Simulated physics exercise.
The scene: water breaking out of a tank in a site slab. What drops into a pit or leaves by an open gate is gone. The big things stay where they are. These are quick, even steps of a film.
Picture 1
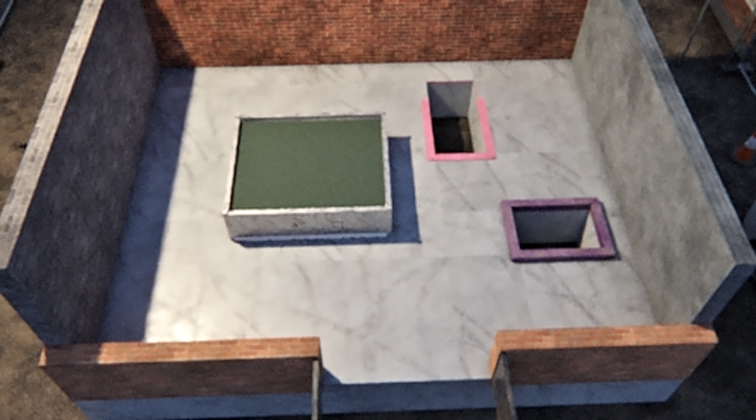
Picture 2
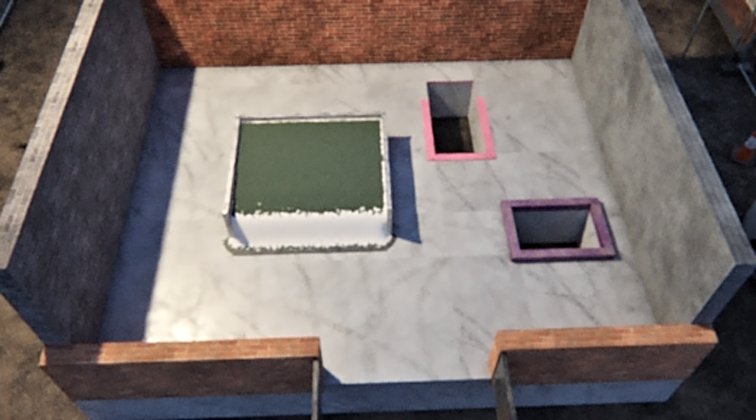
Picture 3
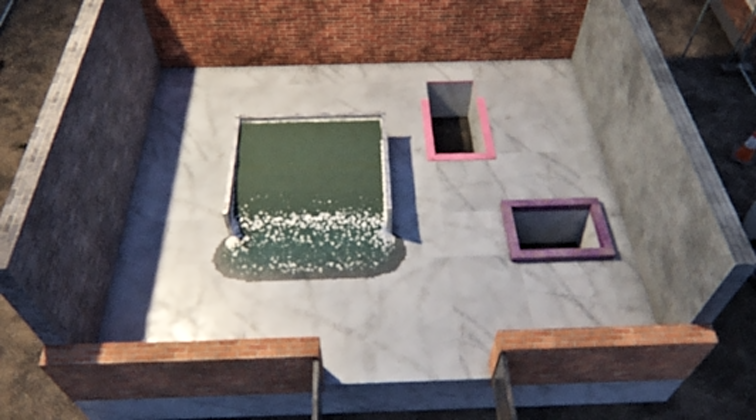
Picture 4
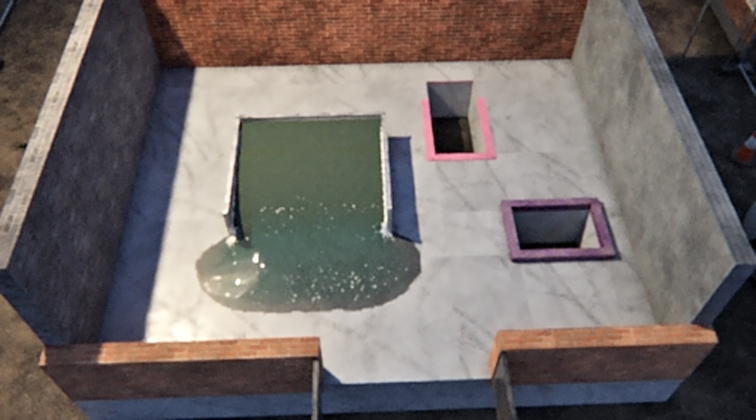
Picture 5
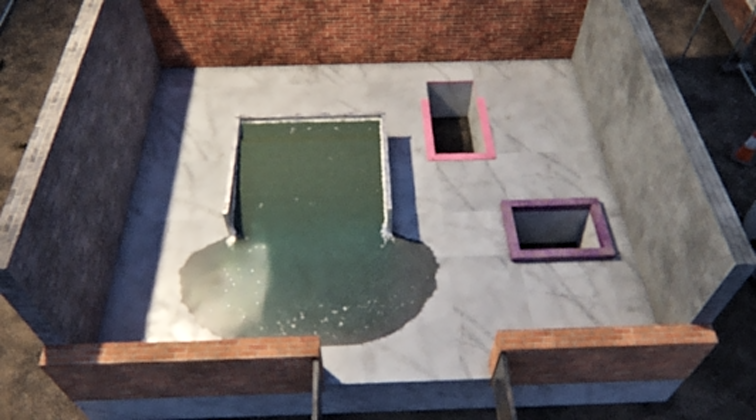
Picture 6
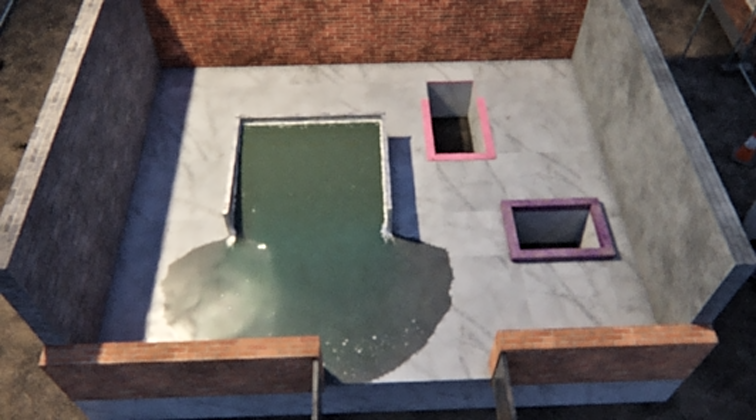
Water bursts from the front of a tank and spreads across the pale walled floor.
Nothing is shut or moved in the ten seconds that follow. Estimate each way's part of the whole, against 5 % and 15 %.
In the end: The gate takes over 15 %; the pink pit takes under 5 %; the purple pit takes under 5 %.
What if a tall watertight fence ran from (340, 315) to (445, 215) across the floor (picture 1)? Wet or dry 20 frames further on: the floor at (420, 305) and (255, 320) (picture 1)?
In turn: Awash, awash.
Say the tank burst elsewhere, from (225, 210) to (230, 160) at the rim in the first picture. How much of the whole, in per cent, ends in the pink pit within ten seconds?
Per cent: Pink 10.
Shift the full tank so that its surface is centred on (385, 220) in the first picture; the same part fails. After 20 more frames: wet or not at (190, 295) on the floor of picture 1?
There: Under water.
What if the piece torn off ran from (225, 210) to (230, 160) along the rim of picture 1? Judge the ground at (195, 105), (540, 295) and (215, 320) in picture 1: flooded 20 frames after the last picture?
In that order: Awash, no water, wet.
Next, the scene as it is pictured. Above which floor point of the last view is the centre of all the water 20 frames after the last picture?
Near (265, 275).
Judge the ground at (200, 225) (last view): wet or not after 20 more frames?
At that place: Under water.
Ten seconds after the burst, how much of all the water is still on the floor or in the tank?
Some 52 per cent.
A moment on, water covers 25 % of the floor; the gate 5 %, the pink pit 0 %, the purple pit 0 %.
Next, water covers 25 % of the floor; the gate 16 %, the pink pit 0 %, the purple pit 0 %.
Then, water covers 40 % of the floor; the gate 29 %, the pink pit 0 %, the purple pit 0 %.
Later, water covers 55 % of the floor; the gate 39 %, the pink pit 0 %, the purple pit 0 %.
In the end, water covers 70 % of the floor; the gate 45 %, the pink pit 2 %, the purple pit 0 %.
